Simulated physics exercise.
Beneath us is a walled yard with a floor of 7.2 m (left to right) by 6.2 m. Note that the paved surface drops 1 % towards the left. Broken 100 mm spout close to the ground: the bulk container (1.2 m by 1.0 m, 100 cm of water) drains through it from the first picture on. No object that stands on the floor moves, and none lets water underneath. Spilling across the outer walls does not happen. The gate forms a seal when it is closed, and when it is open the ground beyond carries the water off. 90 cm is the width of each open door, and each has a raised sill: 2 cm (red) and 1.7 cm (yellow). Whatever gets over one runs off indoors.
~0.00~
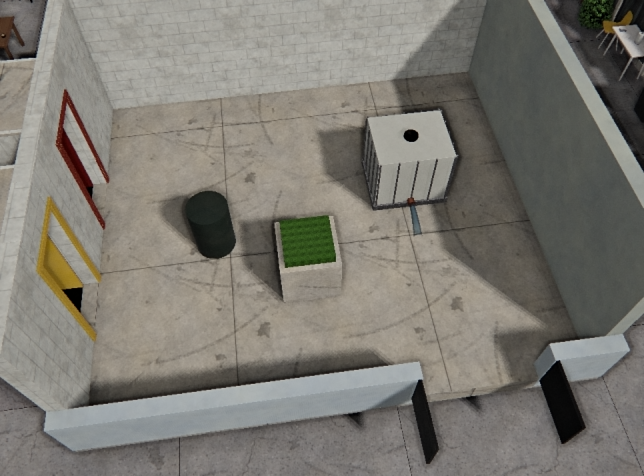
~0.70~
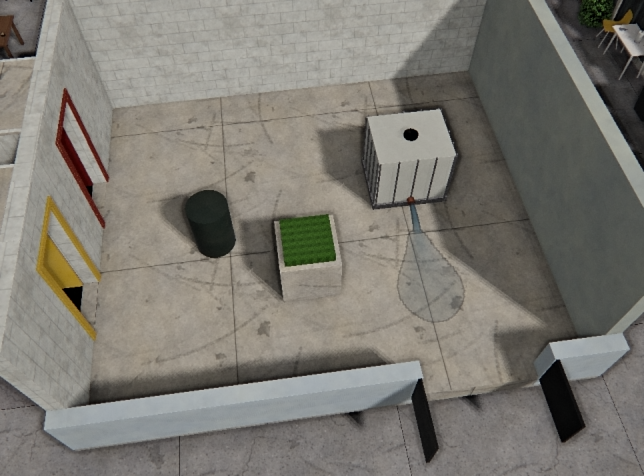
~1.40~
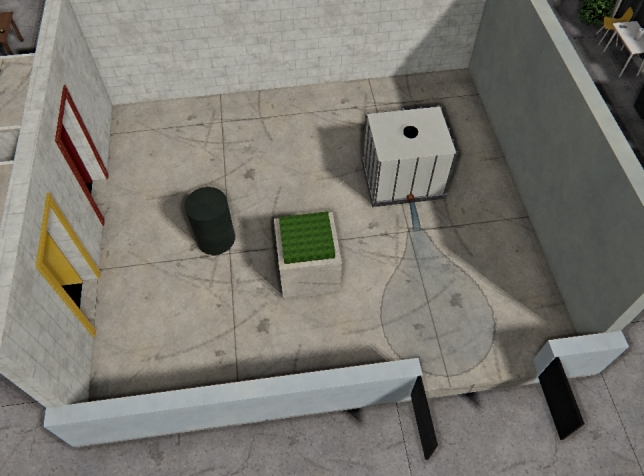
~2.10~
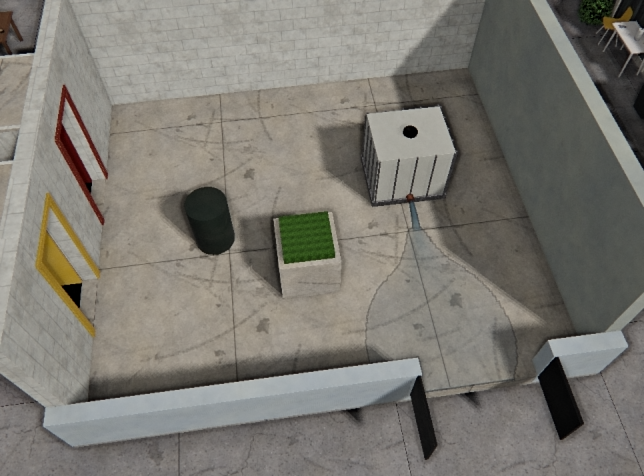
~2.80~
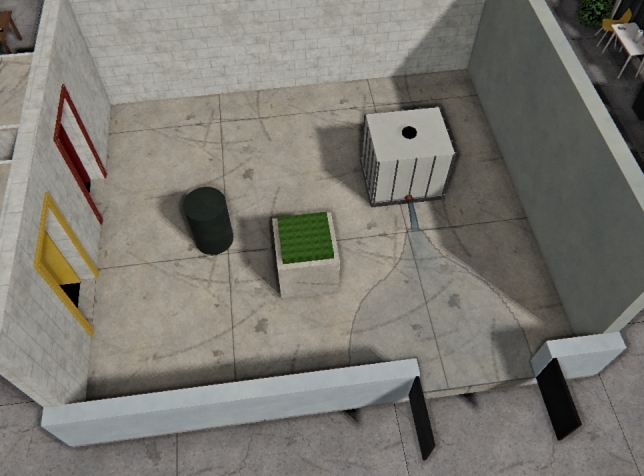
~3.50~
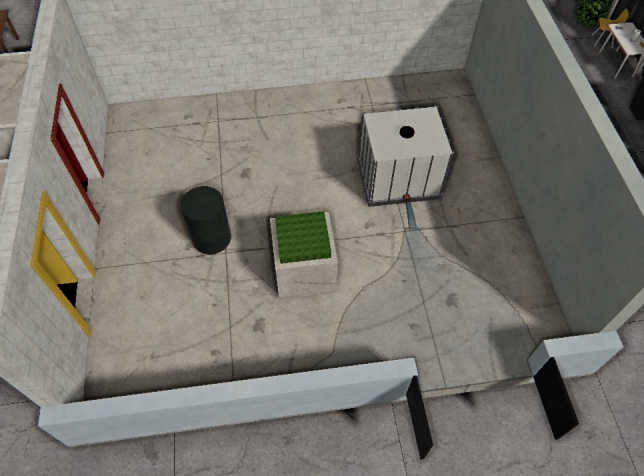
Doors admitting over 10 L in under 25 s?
Red door: Not over; yellow door: Not over.
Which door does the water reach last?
It is the red one.
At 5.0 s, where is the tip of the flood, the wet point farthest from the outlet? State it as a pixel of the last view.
In the last view, it's close to (264, 395).
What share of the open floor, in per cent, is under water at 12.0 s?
Wet fraction: Around 30 %.
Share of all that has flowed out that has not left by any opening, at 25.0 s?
Roughly 40 in a hundred.
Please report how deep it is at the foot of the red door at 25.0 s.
1.4 cm.
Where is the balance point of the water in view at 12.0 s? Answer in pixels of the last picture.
Near (355, 330) in the last picture.
After 5.0 s water covers 15 % of the floor and is deepest (6 cm) near (414, 236); red door not reached, yellow door not reached.
After 8.0 s water covers 20 % of the floor and is deepest (6 cm) near (414, 236); red door not reached, yellow door not reached.
After 12.0 s water covers 30 % of the floor and is deepest (5 cm) near (414, 236); red door not reached, yellow door not reached.
After 16.0 s water covers 35 % of the floor and is deepest (5 cm) near (414, 236); red door not reached, yellow door 1.3 cm at the sill, 0 L in.
After 25.0 s water covers 40 % of the floor and is deepest (5 cm) near (414, 236); red door 1.4 cm at the sill, 0 L in, yellow door 2.2 cm at the sill, 1 L in.
